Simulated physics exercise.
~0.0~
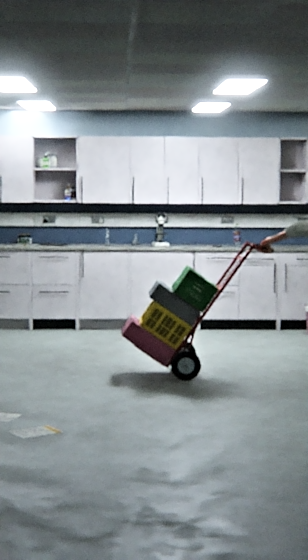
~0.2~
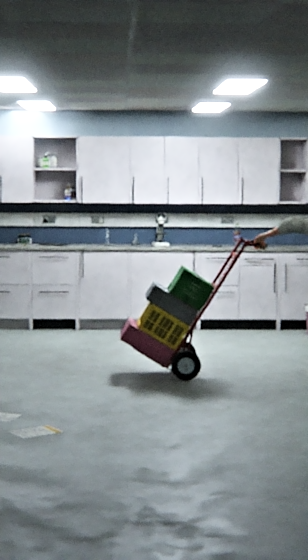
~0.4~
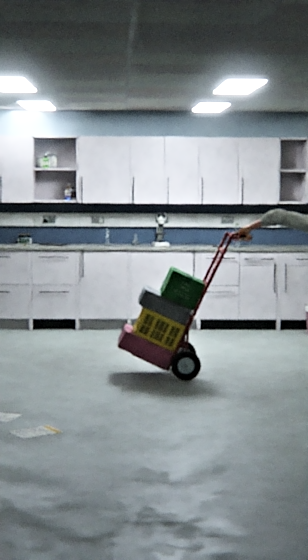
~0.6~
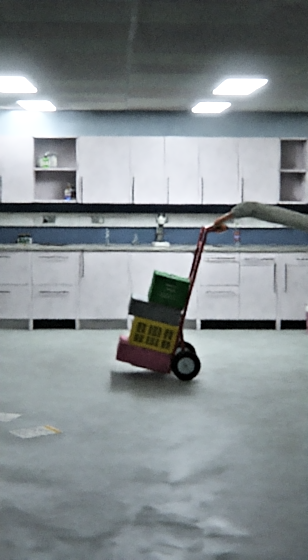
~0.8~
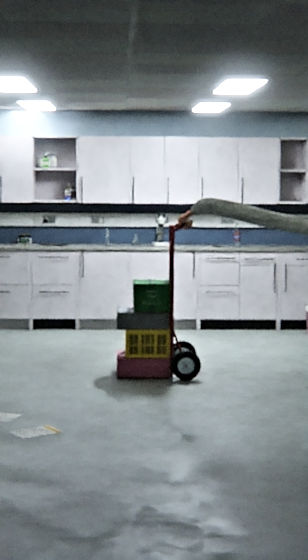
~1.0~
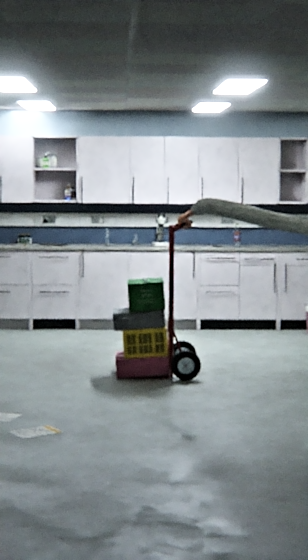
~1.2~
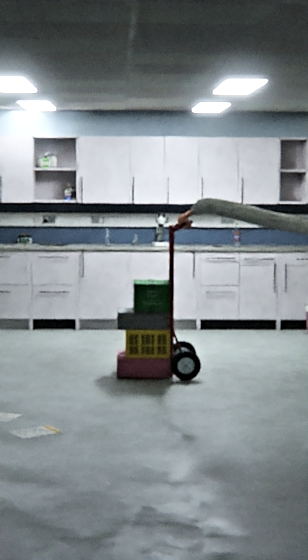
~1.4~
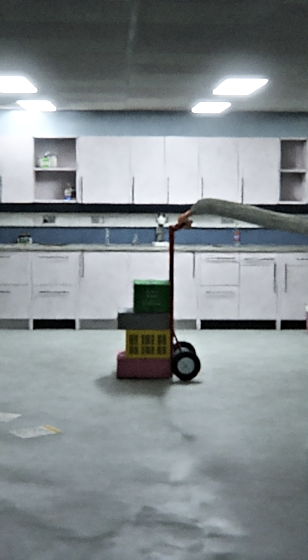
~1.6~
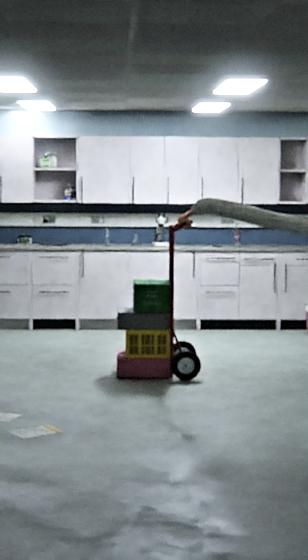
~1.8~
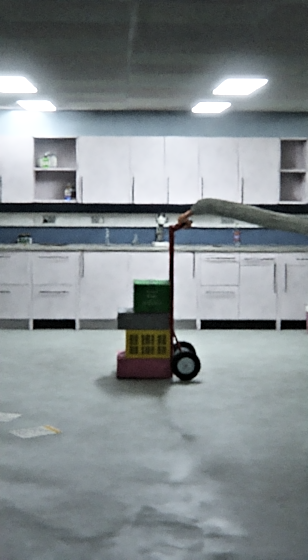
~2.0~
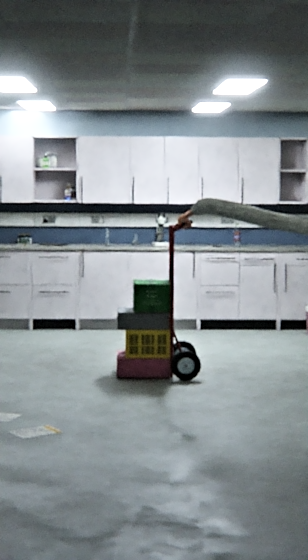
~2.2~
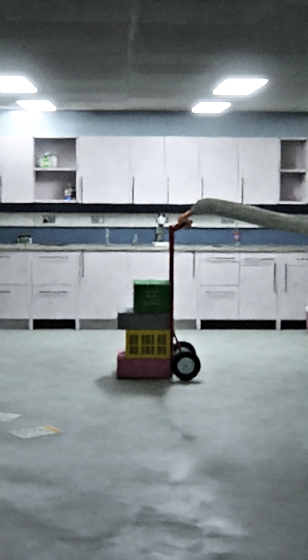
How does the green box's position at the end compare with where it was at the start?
It ended up farther left than where it began, at nearly the same height. It was still on top of the stack, but sitting level instead of tilted.
A red hand truck stacked with a pink parcel, yellow crate, grey toolbox and green box swung upright from a backward lean as a hand guided its handle left; the load rocked slightly, then settled and stayed stacked beside the upright truck.
